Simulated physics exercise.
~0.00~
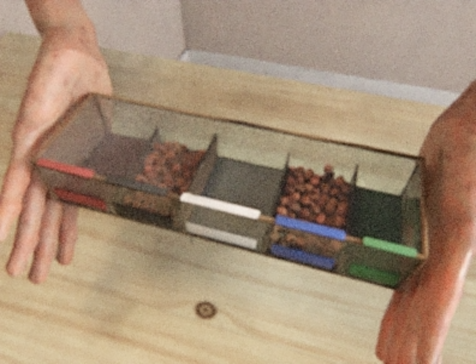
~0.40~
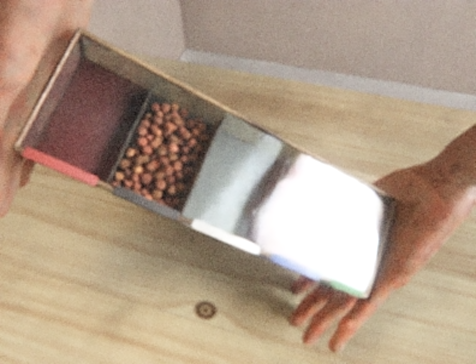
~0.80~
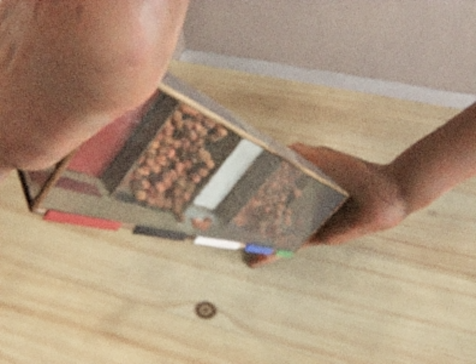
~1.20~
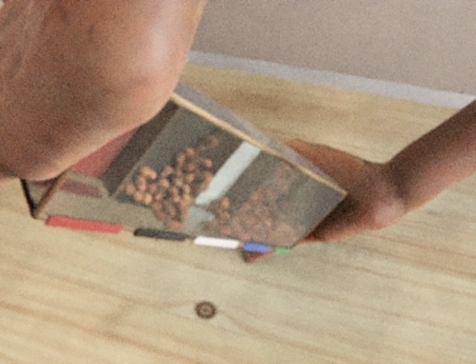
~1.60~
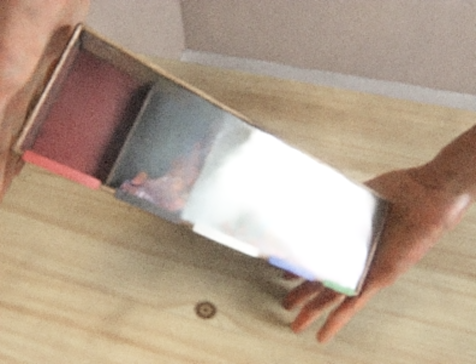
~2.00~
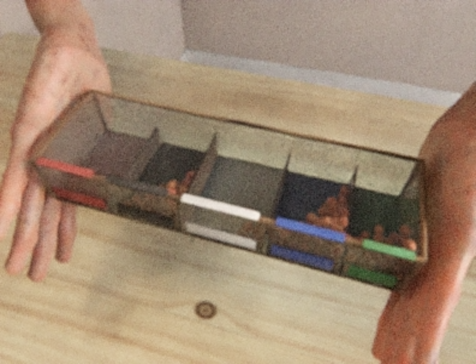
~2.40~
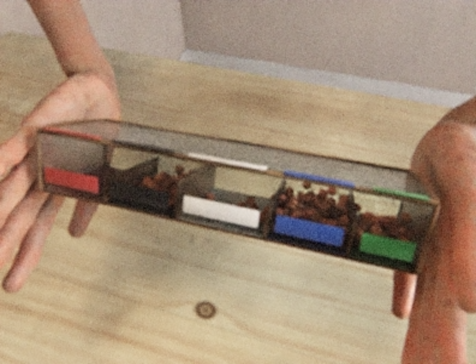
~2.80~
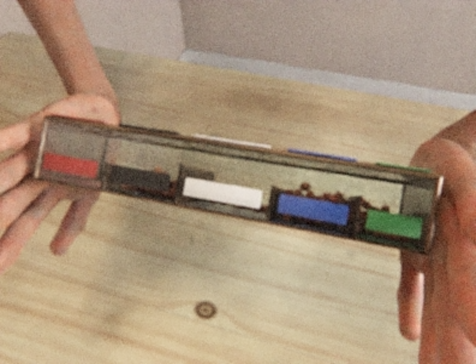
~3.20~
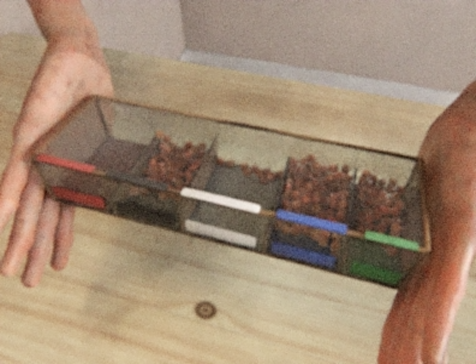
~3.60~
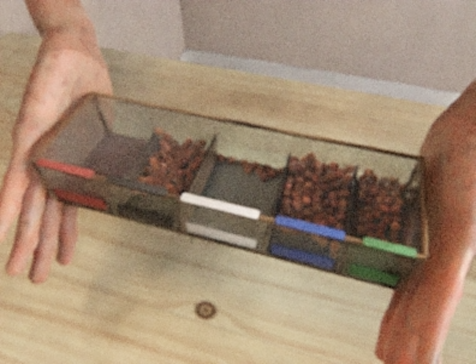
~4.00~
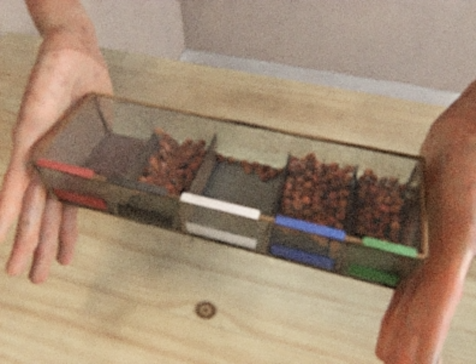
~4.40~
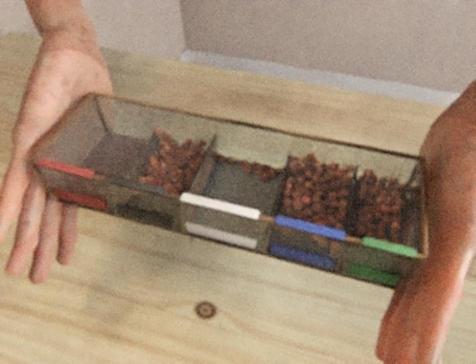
Over a pale wooden table, two hands tipped a clear-lidded box of brown pellets steeply, levelled it, tilted it less far another way and levelled it again, leaving most pellets in the blue, black and green sections, few in white and none in red.
